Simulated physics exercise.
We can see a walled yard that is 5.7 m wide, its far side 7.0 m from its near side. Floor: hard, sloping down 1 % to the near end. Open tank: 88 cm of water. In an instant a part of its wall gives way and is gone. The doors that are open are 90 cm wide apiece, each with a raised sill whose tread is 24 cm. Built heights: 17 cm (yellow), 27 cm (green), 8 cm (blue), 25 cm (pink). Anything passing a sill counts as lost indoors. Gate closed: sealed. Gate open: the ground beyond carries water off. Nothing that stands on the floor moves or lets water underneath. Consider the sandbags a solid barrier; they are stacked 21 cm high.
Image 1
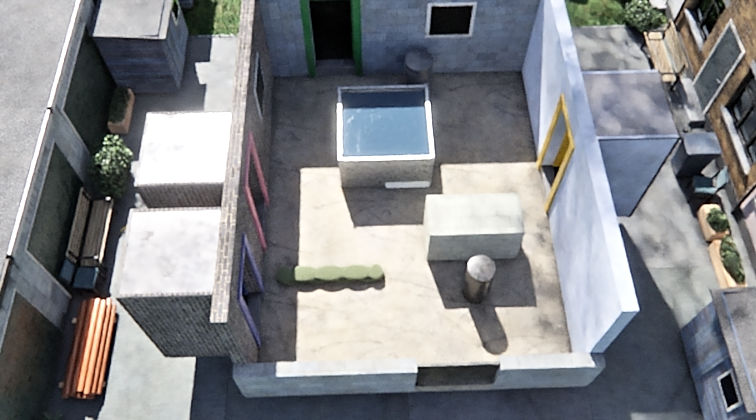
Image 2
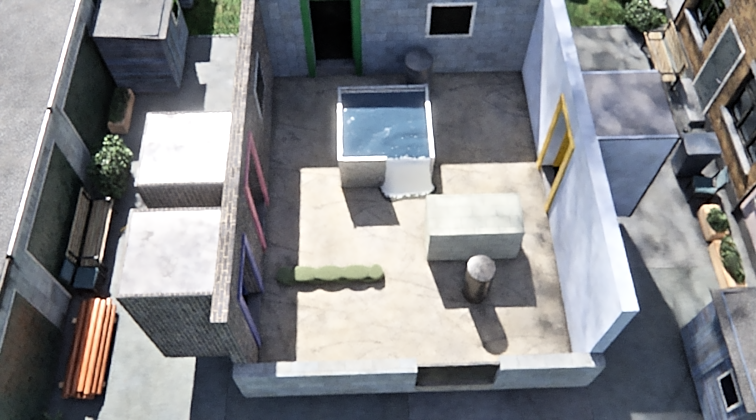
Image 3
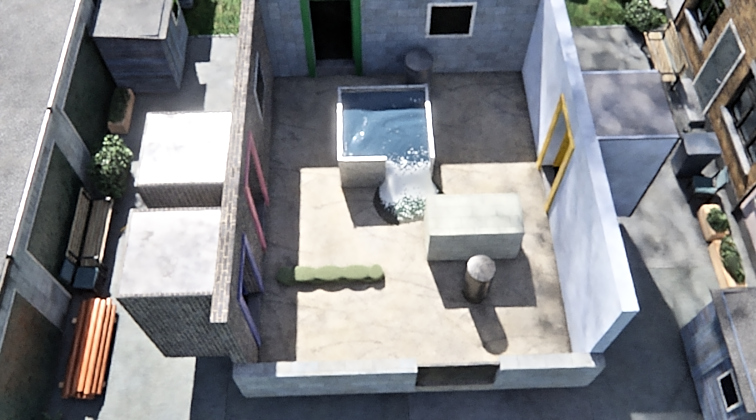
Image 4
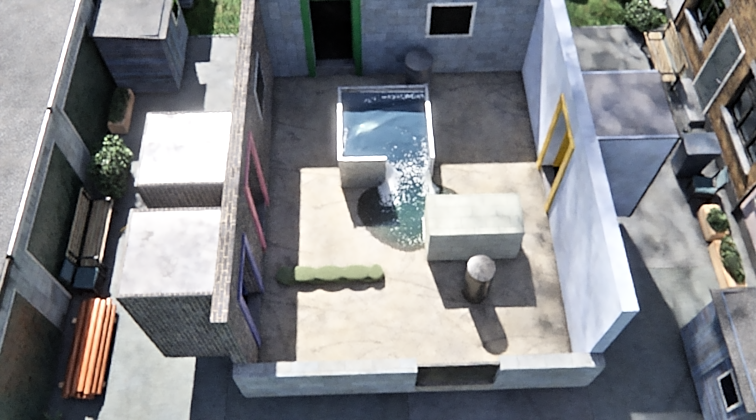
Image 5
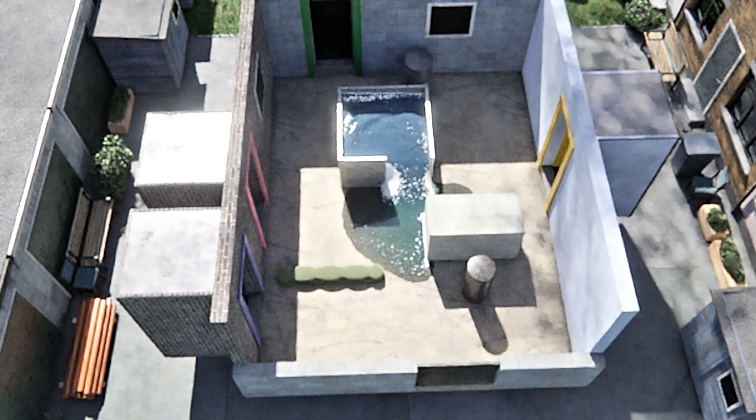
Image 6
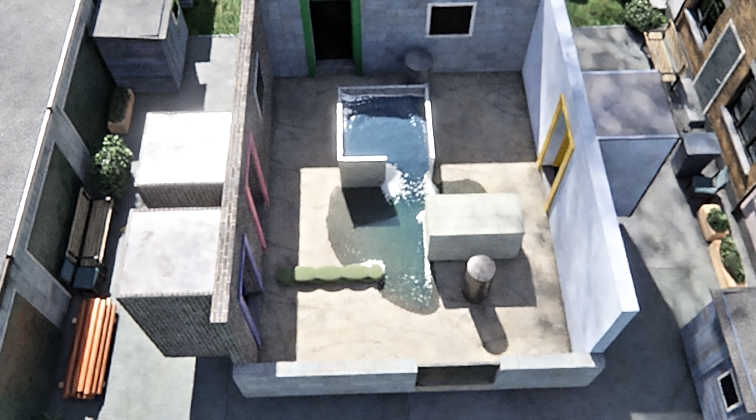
The video shows a walled yard from above, where a square tank of still water opens at its front wall and water pours out, spreading across the paving between a pale block and a low green barrier.
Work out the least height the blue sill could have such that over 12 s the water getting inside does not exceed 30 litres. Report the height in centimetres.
The least height is about 10.5 cm.
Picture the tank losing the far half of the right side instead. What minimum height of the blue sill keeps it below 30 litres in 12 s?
If so: Around 11.0 cm.
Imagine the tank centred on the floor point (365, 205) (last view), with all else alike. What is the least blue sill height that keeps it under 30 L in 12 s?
I'd put it at close to 11.5 cm.
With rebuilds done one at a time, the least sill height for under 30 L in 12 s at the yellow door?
I'd raise yellow to close to 23 cm.
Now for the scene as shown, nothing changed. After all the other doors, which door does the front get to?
It is the green one.
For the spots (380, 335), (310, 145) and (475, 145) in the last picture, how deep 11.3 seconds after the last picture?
In order: Around 10, 7 and 4 cm.
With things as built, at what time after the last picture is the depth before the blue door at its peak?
Peak time: About 3.0 s.
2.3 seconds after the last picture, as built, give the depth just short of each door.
Lab note, depth in cm: Yellow 21; green 0; blue 10; pink 10.
Then, 0.7 s after the last picture water covers 30 % of the floor, deepest (52 cm) near (428, 222); it has not reached the blue door.
Then, 2.3 s after the last picture water covers 60 % of the floor, deepest (32 cm) near (428, 222); 10 cm at the blue door, 3 litres in over its 8 cm sill.
Then, 11.3 s after the last picture water covers 95 % of the floor, deepest (12 cm) near (268, 378); 9 cm at the blue door, 66 litres in over its 8 cm sill.
At the blue door as built, the water peaked near 15 cm, 3.1 s after the last picture.
Run again over the same 12 s with other heights there, 48 litres in over 9 cm, 17 litres over 12 cm. The limit of 30 litres is kept from about 10.5 cm up.
